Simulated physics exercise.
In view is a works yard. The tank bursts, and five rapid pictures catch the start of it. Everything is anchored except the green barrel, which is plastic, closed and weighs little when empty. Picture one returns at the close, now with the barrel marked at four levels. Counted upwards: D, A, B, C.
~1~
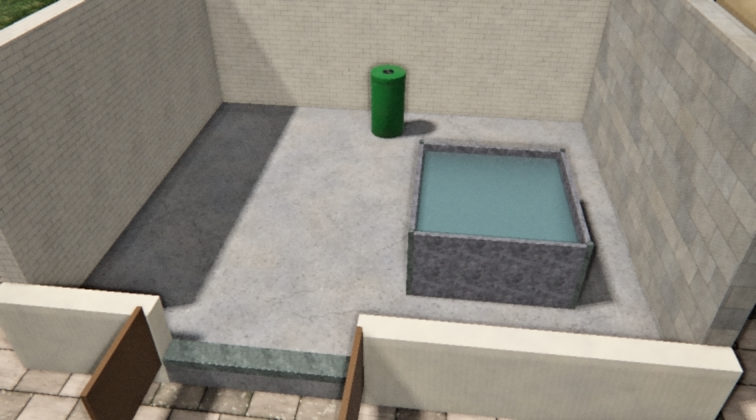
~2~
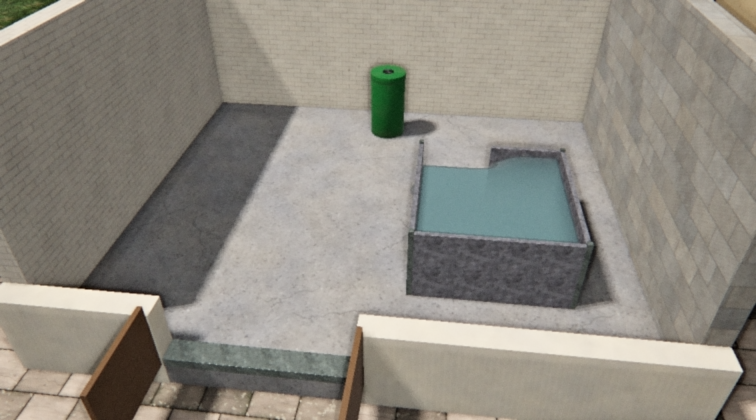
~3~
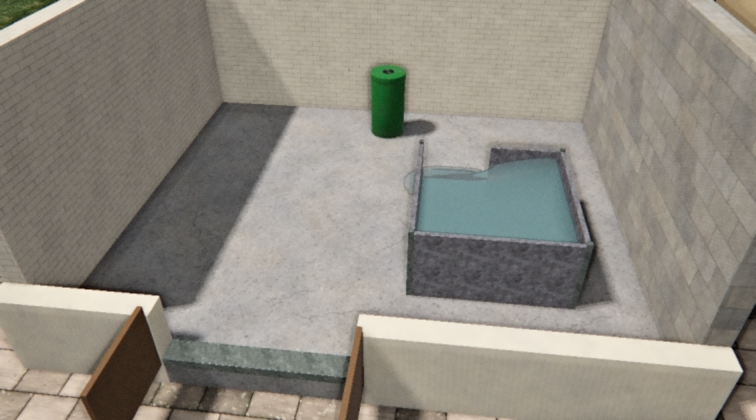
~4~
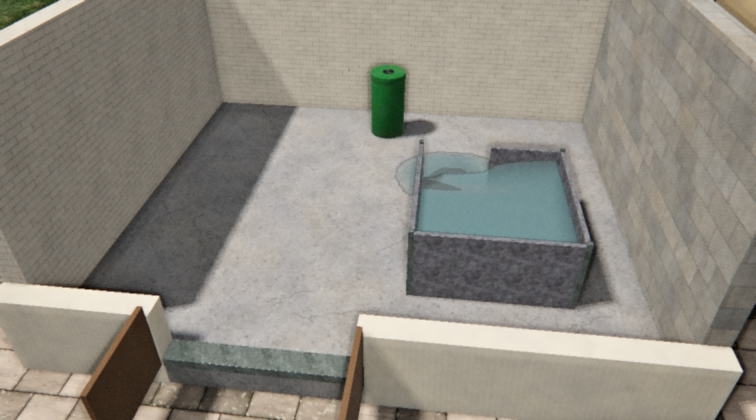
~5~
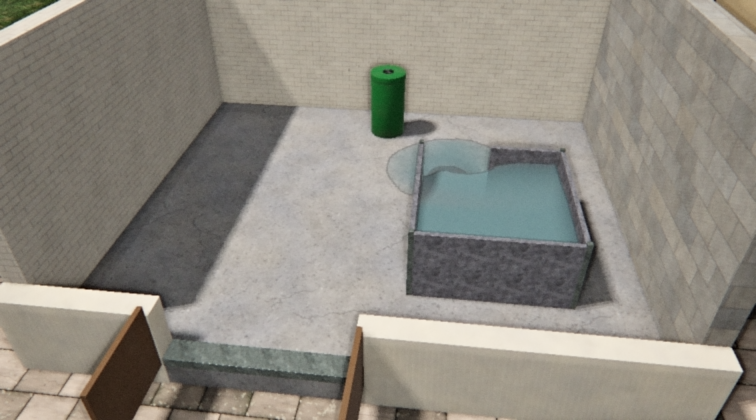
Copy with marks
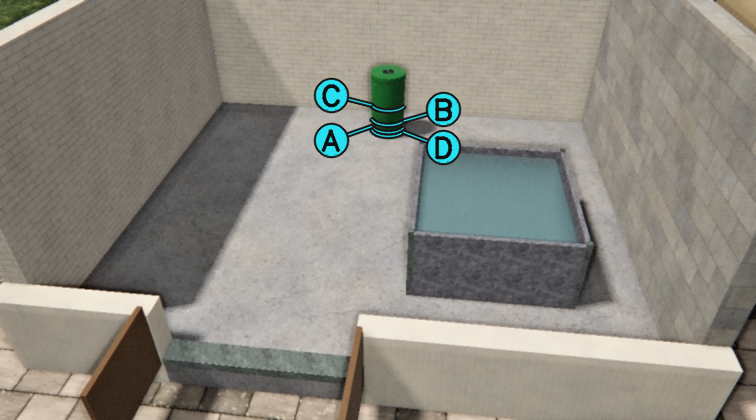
In a walled works yard with a green barrel, a section at the back left of a full tank's side opened up, and water spread out in a small, rounded puddle across the ground there.
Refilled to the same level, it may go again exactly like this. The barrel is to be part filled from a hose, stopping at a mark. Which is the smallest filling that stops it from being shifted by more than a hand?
Mark C.
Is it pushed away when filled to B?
Yes, that goes wrong.
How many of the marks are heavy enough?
One of the four.
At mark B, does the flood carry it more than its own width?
Yes.
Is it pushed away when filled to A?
Yes, it does.
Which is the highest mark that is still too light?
B it is.
In cyan, A at (386, 132); B at (386, 125); C at (386, 111); D at (386, 136); from the bottom up D, A, B, C.
For mark A, it is pushed about 6 times its own width away.
For mark B, it is pushed about its own width away.
For mark C, it does not move.
For mark D, it is pushed about 8 times its own width away.
